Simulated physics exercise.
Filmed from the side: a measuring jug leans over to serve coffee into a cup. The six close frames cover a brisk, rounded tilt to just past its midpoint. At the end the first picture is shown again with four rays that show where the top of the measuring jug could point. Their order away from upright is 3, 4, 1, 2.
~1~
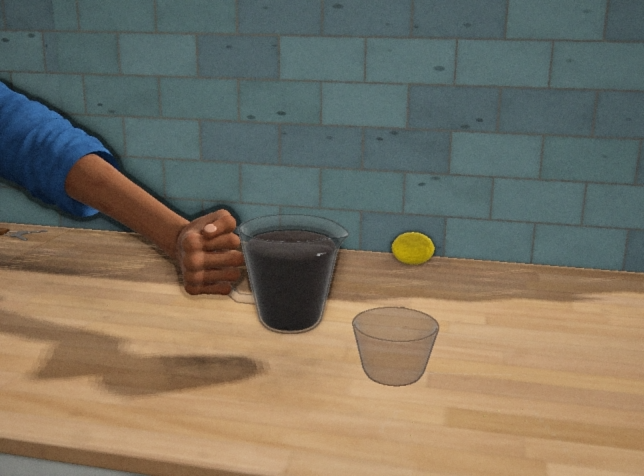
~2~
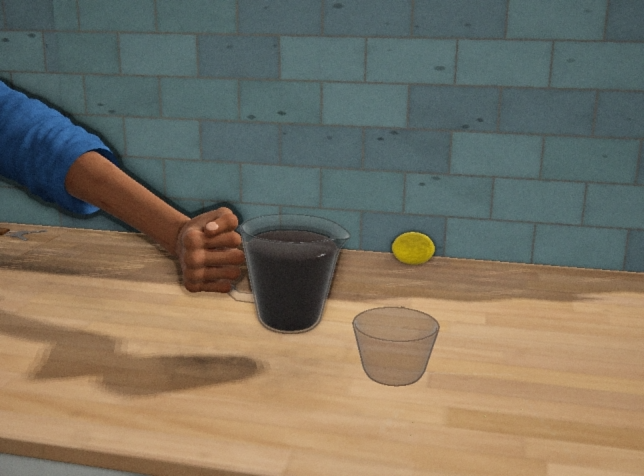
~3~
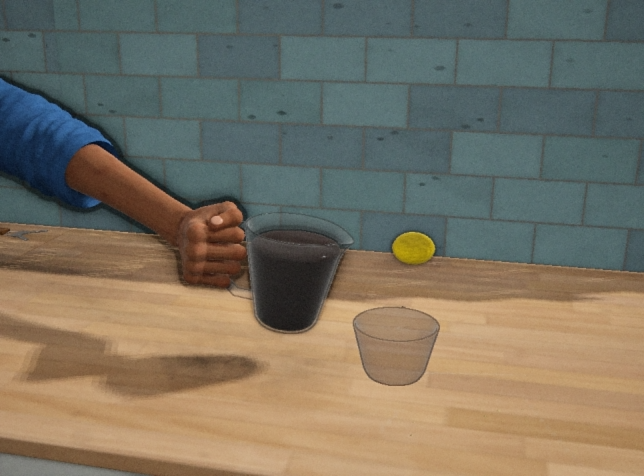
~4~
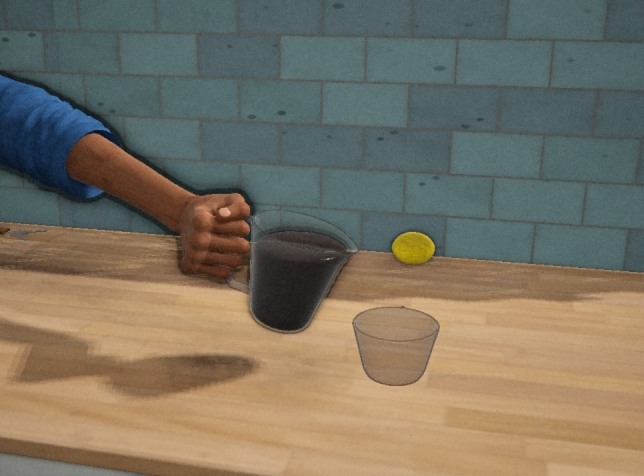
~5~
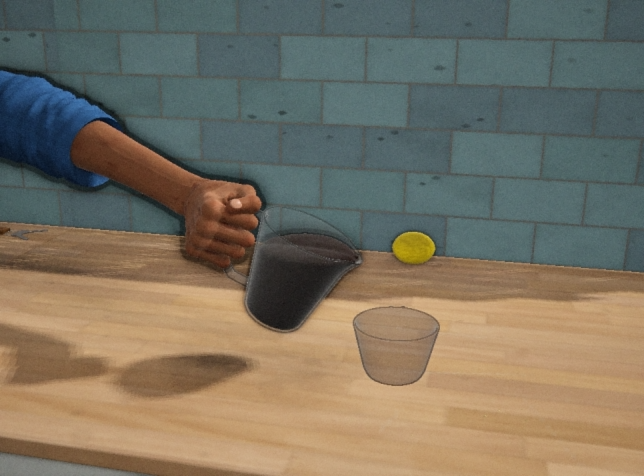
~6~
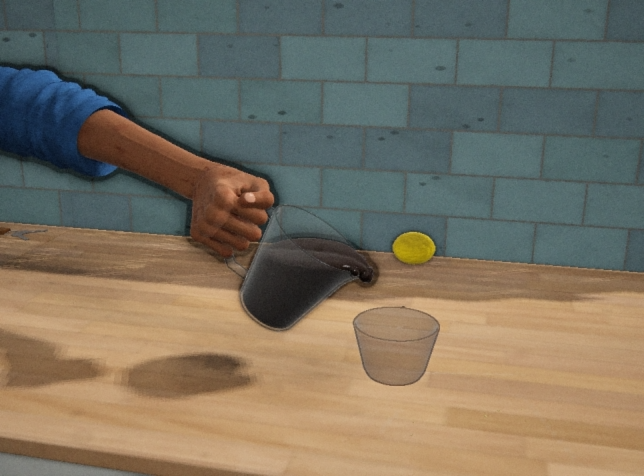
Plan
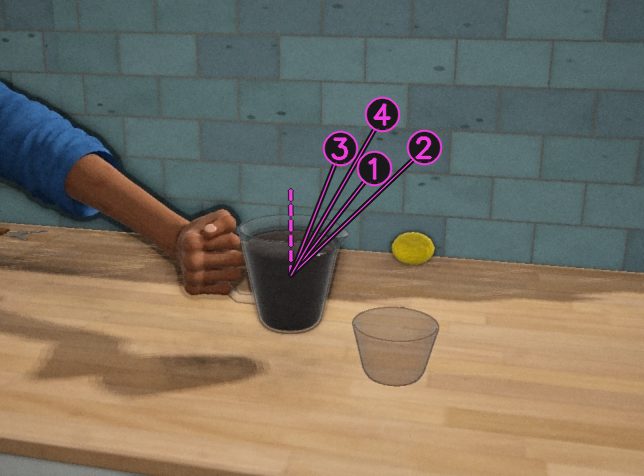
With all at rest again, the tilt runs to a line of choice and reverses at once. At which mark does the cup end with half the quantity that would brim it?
2 is best.
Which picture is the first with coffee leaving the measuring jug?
Picture 6.
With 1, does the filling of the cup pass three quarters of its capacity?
No, less.
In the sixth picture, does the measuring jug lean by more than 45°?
No, it does not.
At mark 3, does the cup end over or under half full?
Under half.
On the marked copy, 1 at (364, 182); 2 at (412, 159); 3 at (334, 164); 4 at (374, 129).
If 1 is chosen, the cup ends with about 31 % of what it can hold.
If 2 is chosen, the cup ends with about 49 % of what it can hold.
If 3 is chosen, the cup ends with about 3 % of what it can hold.
If 4 is chosen, the cup ends with about 15 % of what it can hold.
